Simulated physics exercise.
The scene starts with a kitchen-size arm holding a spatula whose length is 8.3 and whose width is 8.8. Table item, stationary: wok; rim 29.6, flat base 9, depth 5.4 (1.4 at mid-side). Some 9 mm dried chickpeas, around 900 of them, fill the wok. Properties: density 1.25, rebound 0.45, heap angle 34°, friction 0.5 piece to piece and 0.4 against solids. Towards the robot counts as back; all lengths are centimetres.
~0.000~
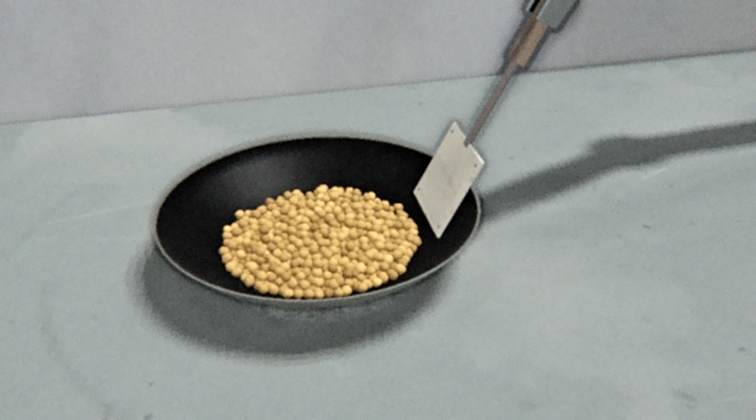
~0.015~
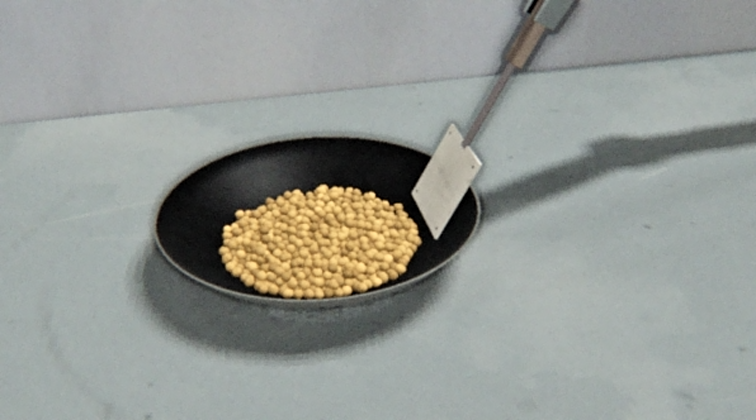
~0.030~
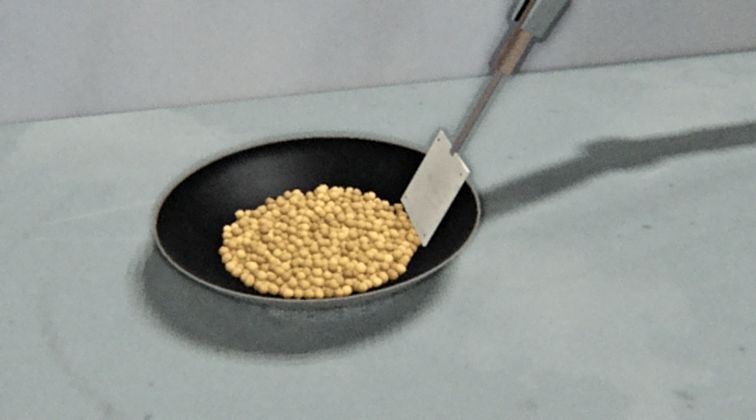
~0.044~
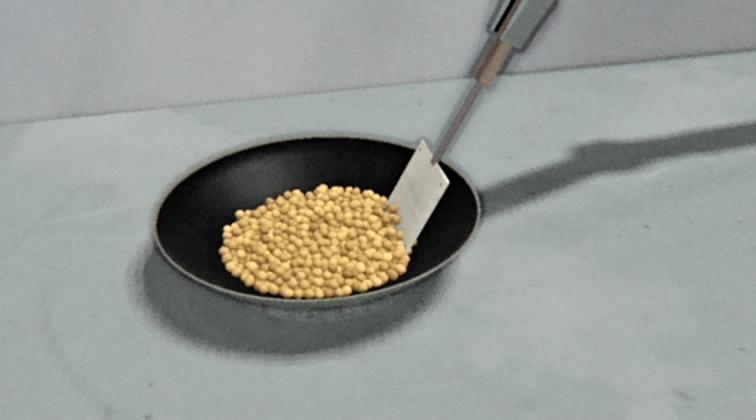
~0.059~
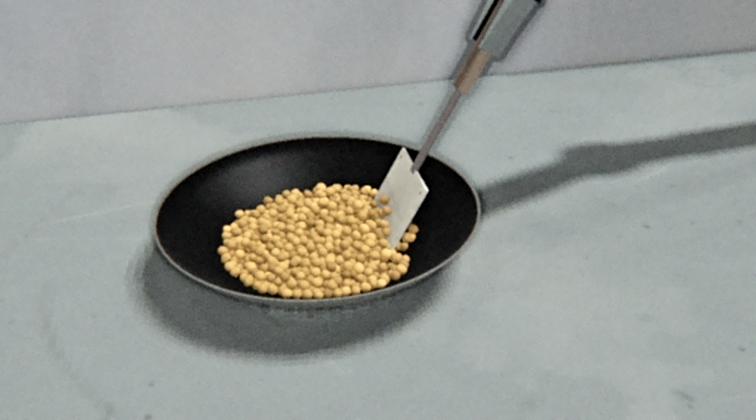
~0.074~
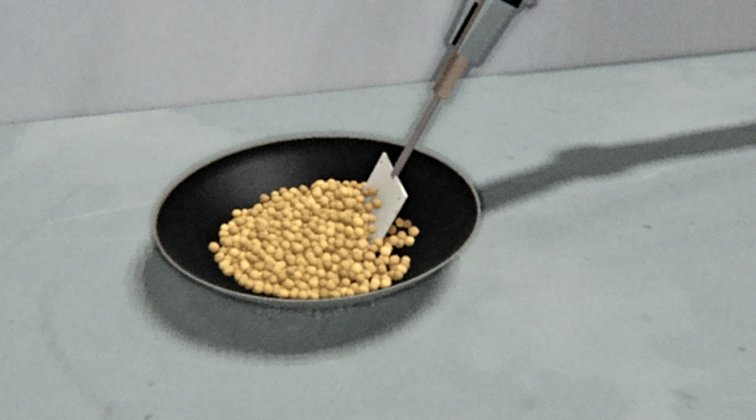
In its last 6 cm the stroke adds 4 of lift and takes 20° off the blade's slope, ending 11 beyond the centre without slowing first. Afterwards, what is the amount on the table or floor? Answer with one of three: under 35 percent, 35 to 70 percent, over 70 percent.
35 to 70 percent.
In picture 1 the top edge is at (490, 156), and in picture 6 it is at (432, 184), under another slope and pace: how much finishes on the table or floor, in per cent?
35 %.
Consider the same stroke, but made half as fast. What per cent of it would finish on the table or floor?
It would be roughly 25 percent.
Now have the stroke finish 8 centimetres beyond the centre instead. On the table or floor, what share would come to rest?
That would be something like 30 in a hundred.
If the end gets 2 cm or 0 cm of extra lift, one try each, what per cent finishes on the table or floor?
I'd say close to 45 percent for the first and close to 45 percent for the second.
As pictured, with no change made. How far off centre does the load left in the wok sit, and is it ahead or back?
I'd say it's roughly 3.5 cm toward the front.
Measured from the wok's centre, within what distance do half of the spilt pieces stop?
It's around 52 cm.
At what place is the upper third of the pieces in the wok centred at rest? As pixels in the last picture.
Approximately at pixel (245, 244).
After 0.11 s, sloping 61°, highest piece 9 above the table; 900 in the wok.
After 0.15 s, sloping 57°, highest piece 10 above the table; 900 in the wok.
After 0.36 s, sloping 41°, highest piece 18 above the table; 509 in the wok, 150 on the table or floor, 241 on the blade or in flight.
After 1.41 s, sloping 41°, highest piece 4 above the table; 509 in the wok, 391 on the table or floor.
At rest, 509 in the wok, 391 on the table or floor. That is 43 % on the table or floor.
